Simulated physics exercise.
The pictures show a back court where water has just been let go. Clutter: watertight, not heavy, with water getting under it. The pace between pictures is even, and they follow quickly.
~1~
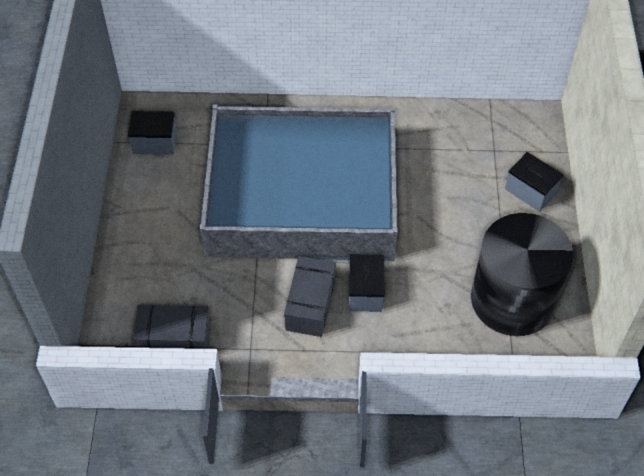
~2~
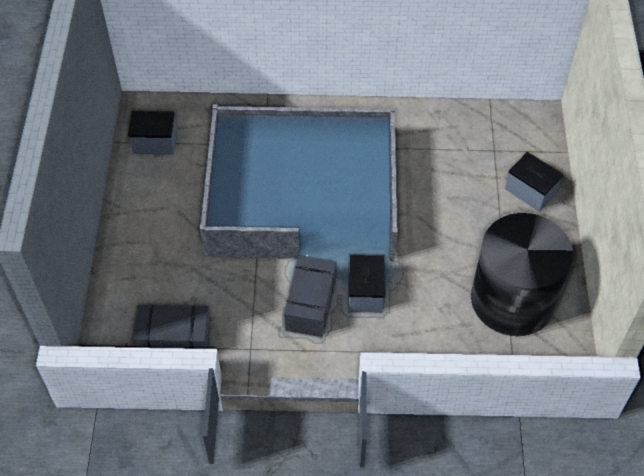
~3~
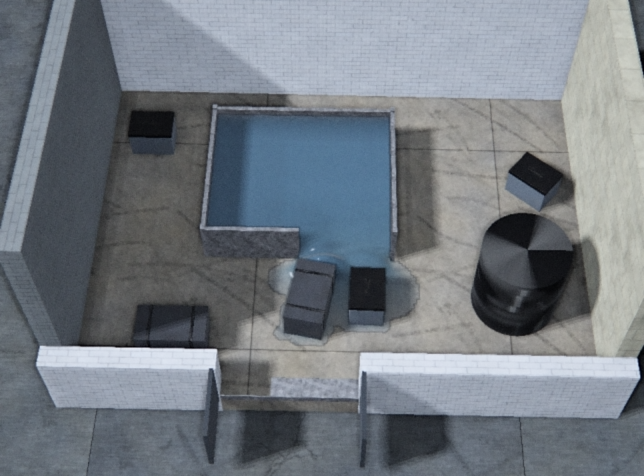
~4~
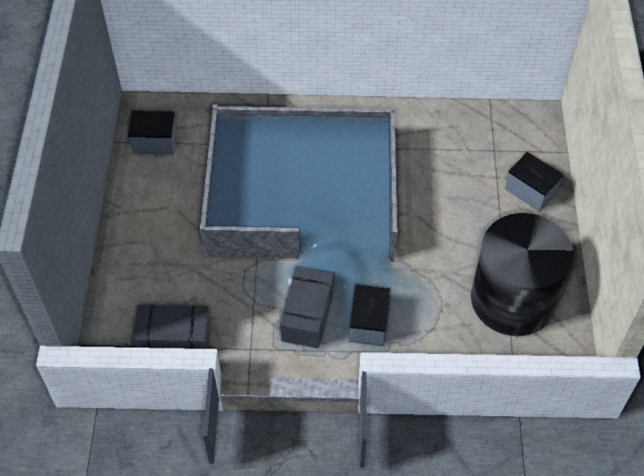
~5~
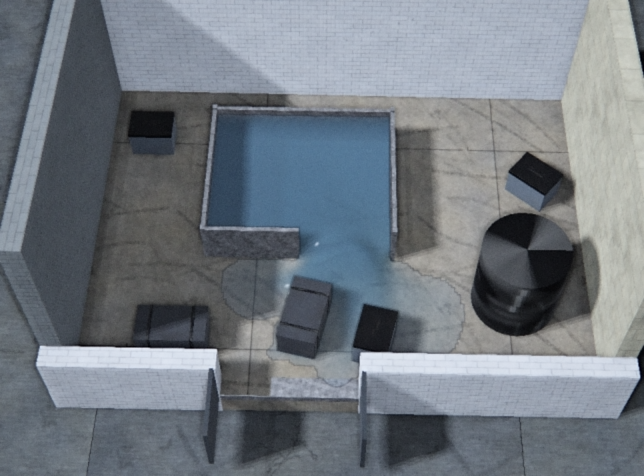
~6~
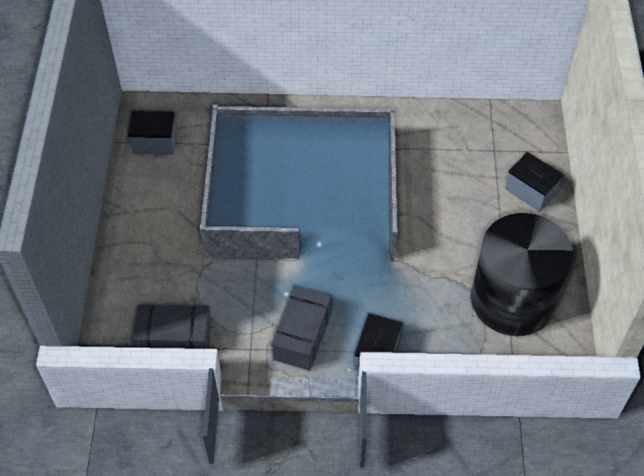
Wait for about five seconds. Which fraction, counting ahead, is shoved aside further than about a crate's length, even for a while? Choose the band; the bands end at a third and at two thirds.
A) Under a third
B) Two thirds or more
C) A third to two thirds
A third to two thirds (C).
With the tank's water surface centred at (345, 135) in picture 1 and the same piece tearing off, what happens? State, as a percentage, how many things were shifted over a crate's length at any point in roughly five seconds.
Roughly 40 %.
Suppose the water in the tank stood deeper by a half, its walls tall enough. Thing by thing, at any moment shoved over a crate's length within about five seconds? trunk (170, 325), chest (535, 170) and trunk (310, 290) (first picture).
The first stopped before it, the second reached the mark, the third reached the mark.
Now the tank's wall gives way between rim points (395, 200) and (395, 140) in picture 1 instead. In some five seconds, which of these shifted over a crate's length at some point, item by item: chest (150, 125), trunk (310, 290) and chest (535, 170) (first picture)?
Object by object: Short of it, short of it, covered the distance.
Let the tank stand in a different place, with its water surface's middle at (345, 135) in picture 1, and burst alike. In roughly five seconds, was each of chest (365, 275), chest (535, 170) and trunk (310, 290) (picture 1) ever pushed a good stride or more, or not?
Item one travelled far enough, item two travelled far enough, item three not displaced far.
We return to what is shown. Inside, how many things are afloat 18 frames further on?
Count: 1.
A moment on, 2 of 5 are well off their spots; 0 afloat.
Next, 2 of 5 are well off their spots; 1 afloat.
Later, 2 of 5 are well off their spots; 1 afloat.
In the end, 3 of 5 are well off their spots, and 3 have been at some point; 2 afloat.
